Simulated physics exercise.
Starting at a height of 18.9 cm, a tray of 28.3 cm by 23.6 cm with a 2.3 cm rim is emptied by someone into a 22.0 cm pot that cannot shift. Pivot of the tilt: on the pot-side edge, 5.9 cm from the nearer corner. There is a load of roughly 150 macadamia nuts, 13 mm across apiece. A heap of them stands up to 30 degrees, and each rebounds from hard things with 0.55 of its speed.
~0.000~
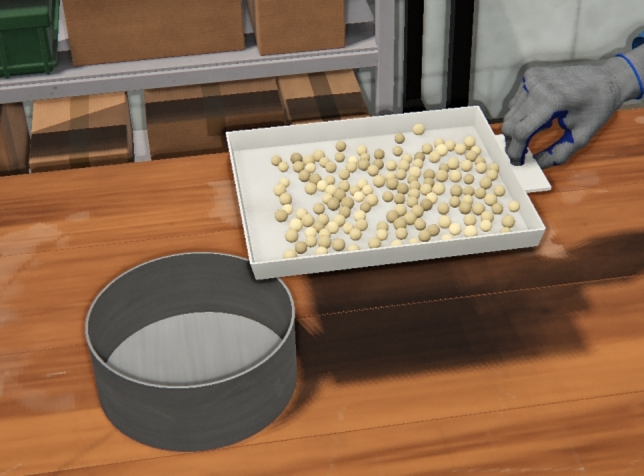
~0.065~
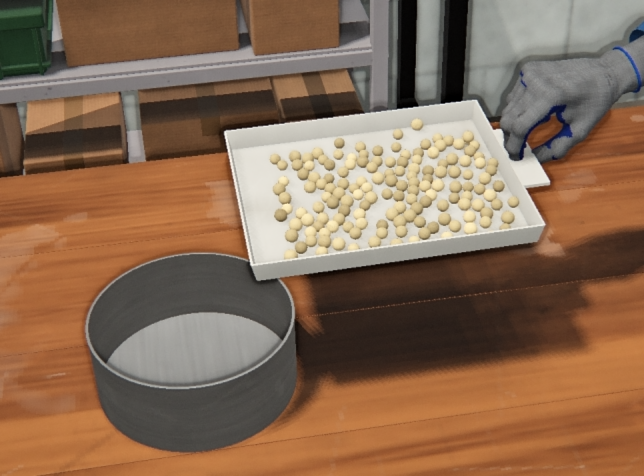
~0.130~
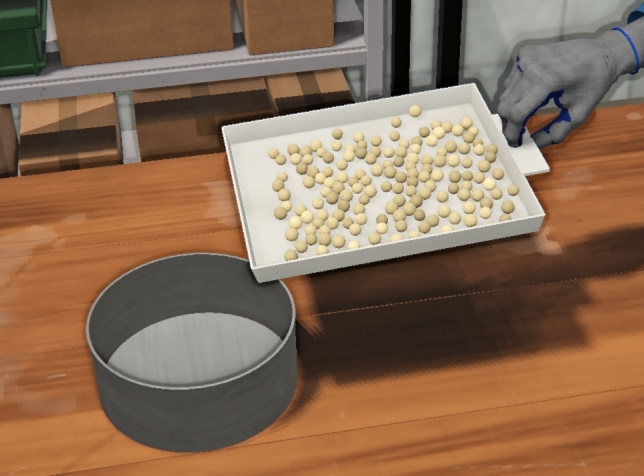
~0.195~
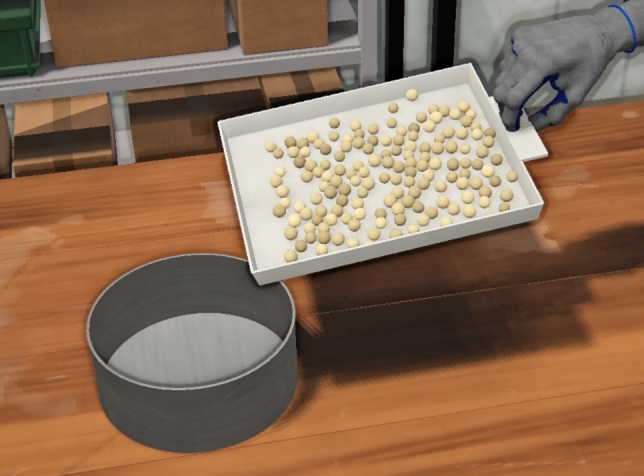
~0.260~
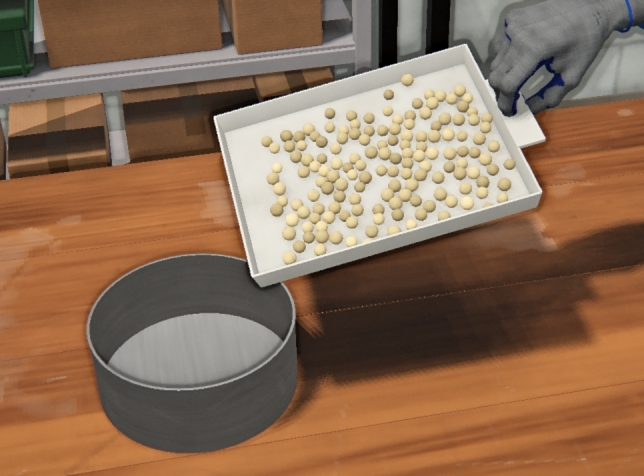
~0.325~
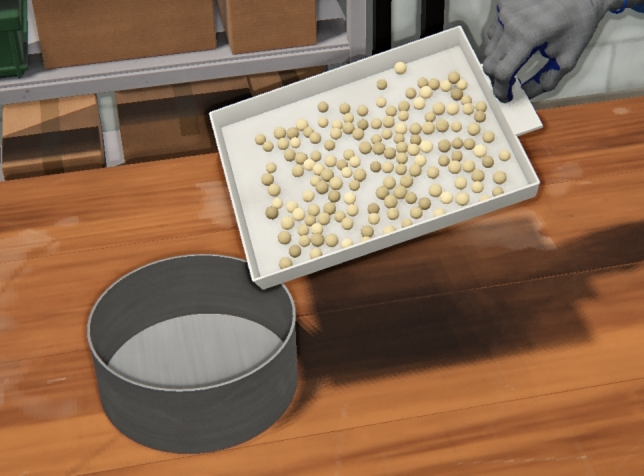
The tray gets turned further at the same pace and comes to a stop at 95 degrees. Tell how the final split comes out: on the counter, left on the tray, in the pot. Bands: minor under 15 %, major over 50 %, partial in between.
Counter: Partial, tray: Minor, pot: Major.
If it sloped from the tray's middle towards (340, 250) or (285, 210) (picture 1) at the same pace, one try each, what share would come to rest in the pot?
Roughly 35 % for the first direction, roughly 85 % for the second.
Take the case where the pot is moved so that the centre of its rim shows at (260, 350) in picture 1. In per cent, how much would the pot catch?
100 %.
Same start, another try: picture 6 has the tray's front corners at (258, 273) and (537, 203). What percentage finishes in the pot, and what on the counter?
In the pot: 50 per cent; on the counter: 50 per cent.
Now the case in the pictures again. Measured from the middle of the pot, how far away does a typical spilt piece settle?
Distance: Around 24 cm.
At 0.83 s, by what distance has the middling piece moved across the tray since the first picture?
About 8 cm.
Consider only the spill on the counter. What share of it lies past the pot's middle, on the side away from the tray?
I'd put it at close to 40 per cent.
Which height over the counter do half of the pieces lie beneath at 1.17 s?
Around 26 cm up.
After 0.83 s, tilt 55 degrees; the tray holds 100 %, the pot 0 %.
After 1.17 s, tilt 79 degrees; the tray holds 95 %, the pot 5 %.
Then, at 1.60 s, tilt 95 degrees; the tray holds 10 %, the pot 45 %.
At rest (2.8 s), counter 40 %, tray 0 %, pot 60 %.
